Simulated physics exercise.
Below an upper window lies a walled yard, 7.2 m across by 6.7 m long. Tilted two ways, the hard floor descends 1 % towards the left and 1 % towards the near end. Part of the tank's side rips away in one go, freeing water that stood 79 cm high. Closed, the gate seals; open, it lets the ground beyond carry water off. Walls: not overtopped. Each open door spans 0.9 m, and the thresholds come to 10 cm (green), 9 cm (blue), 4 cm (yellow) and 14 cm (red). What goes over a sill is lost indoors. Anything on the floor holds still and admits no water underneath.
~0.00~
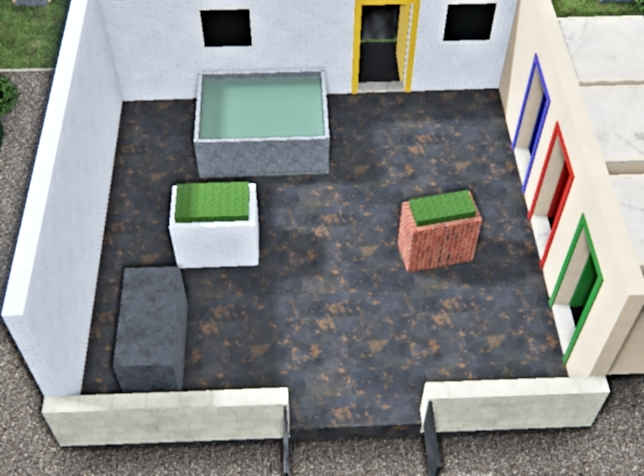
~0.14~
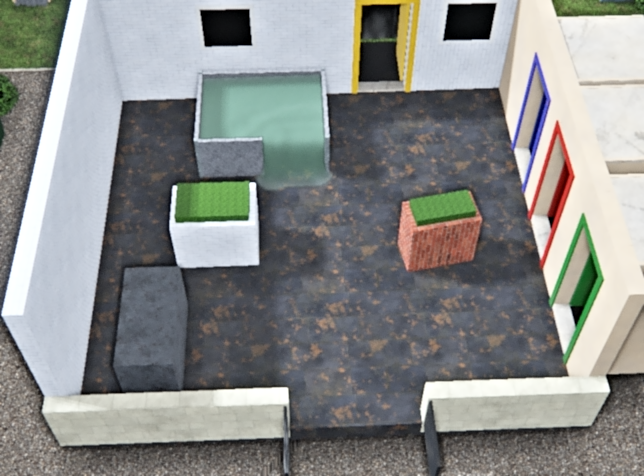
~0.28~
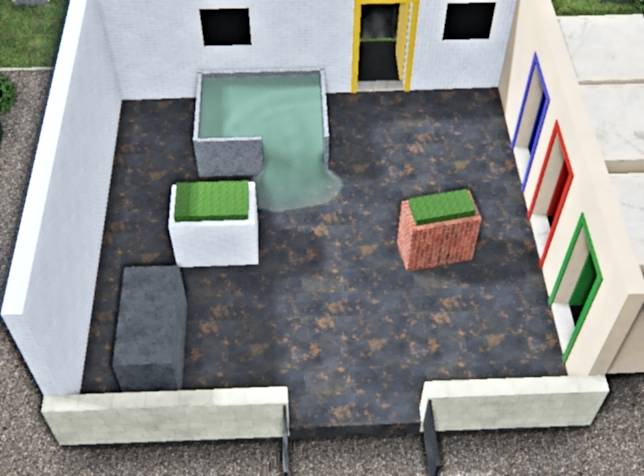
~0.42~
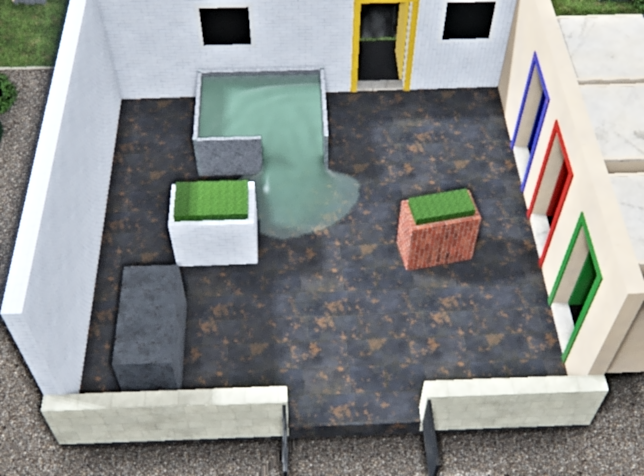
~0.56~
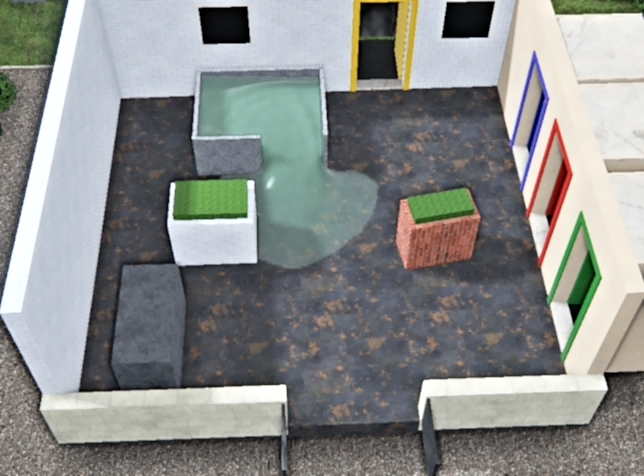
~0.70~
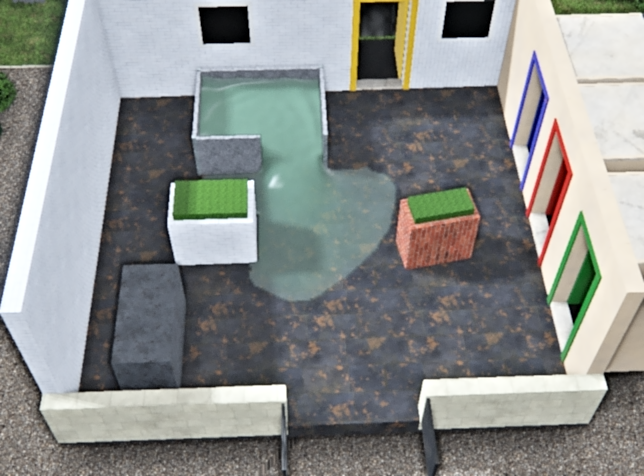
The clip shows a walled yard with a grey tank of greenish water, whose front opens at the right, letting water pour out and spread across the dark floor between a white planter and a brick one.
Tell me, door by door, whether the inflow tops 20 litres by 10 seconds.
At the green door it falls short; at the blue door it falls short; at the yellow door it falls short; at the red door it falls short.
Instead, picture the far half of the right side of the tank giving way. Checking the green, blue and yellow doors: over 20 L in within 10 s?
Compared with the limit, green is lower, blue is higher and yellow is higher.
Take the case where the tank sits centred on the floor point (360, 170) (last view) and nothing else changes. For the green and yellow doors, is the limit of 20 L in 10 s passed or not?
Green gets no more than that, yellow gets no more than that.
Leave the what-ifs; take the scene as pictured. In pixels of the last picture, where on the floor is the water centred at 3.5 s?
Close to (289, 221) in the last picture.
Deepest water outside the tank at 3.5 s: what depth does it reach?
It gets to some 24 cm.
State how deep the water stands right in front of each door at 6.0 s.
Green 5 cm, blue 3 cm, yellow 0 cm, red 6 cm.
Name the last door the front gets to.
That would be the yellow door, last of all.
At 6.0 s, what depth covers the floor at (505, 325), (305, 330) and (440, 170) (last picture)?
Roughly 4, 4, 1 cm.
After 1.4 s water covers 35 % of the floor and is deepest (41 cm) near (305, 175); green door not reached, blue door not reached, yellow door not reached, red door not reached.
After 2.2 s water covers 50 % of the floor and is deepest (30 cm) near (305, 175); green door not reached, blue door not reached, yellow door not reached, red door not reached.
After 3.5 s water covers 60 % of the floor and is deepest (24 cm) near (75, 419); green door 7 cm at the sill, 0 L in, blue door 6 cm at the sill, 0 L in, yellow door not reached, red door 5 cm at the sill, 0 L in.
After 6.0 s water covers 80 % of the floor and is deepest (14 cm) near (75, 419); green door 5 cm at the sill, 0 L in, blue door 3 cm at the sill, 0 L in, yellow door not reached, red door 6 cm at the sill, 0 L in.
After 10.0 s water covers 95 % of the floor and is deepest (9 cm) near (264, 411); green door 2 cm at the sill, 0 L in, blue door 2 cm at the sill, 0 L in, yellow door 3 cm at the sill, 0 L in, red door 2 cm at the sill, 0 L in.
